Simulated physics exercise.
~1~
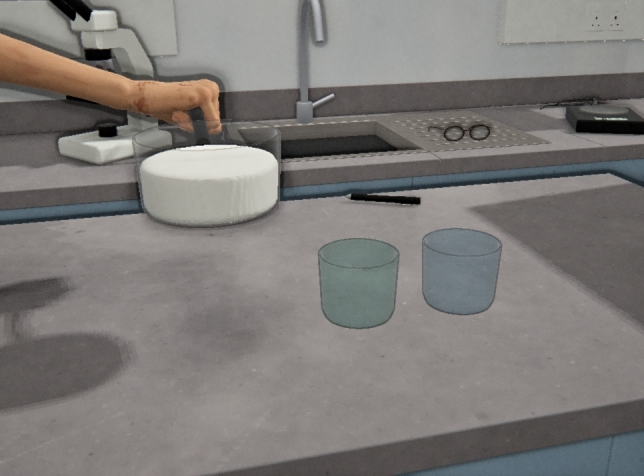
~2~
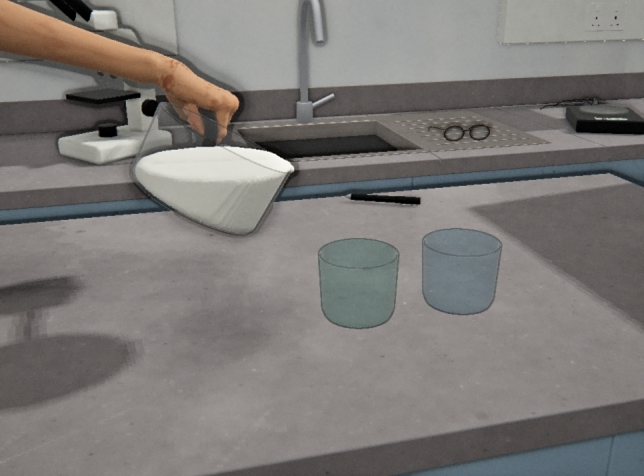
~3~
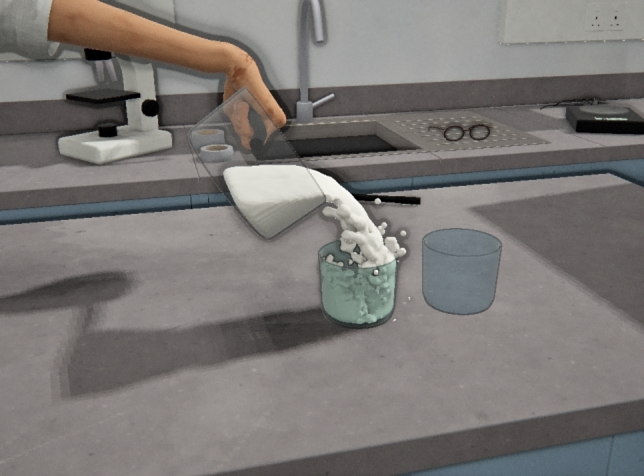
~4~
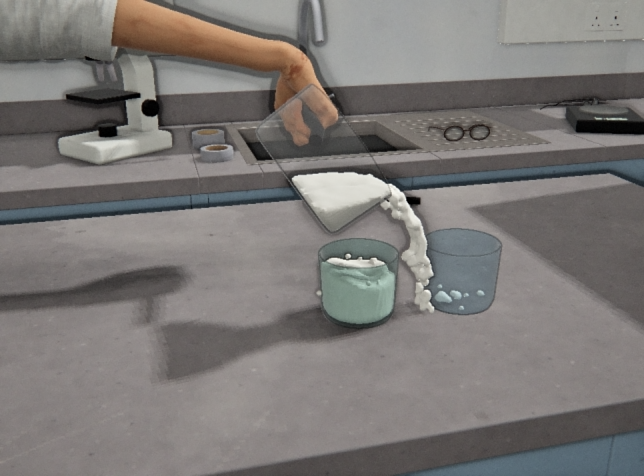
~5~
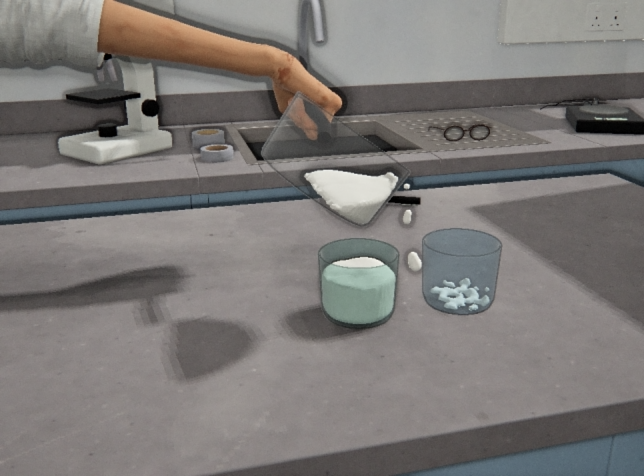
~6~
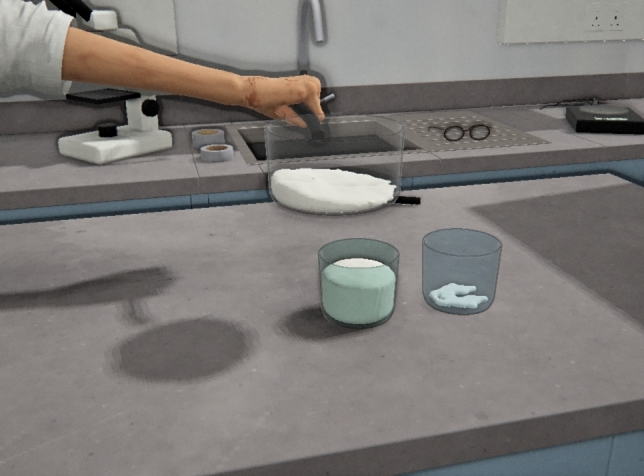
A hand tilts a clear saucepan of milk rightwards and carries it right above two empty mugs, pouring white liquid into the left one, then a little into the right, before righting it; the left mug ends mostly full, the right holds a shallow amount, and milk remains in the saucepan.
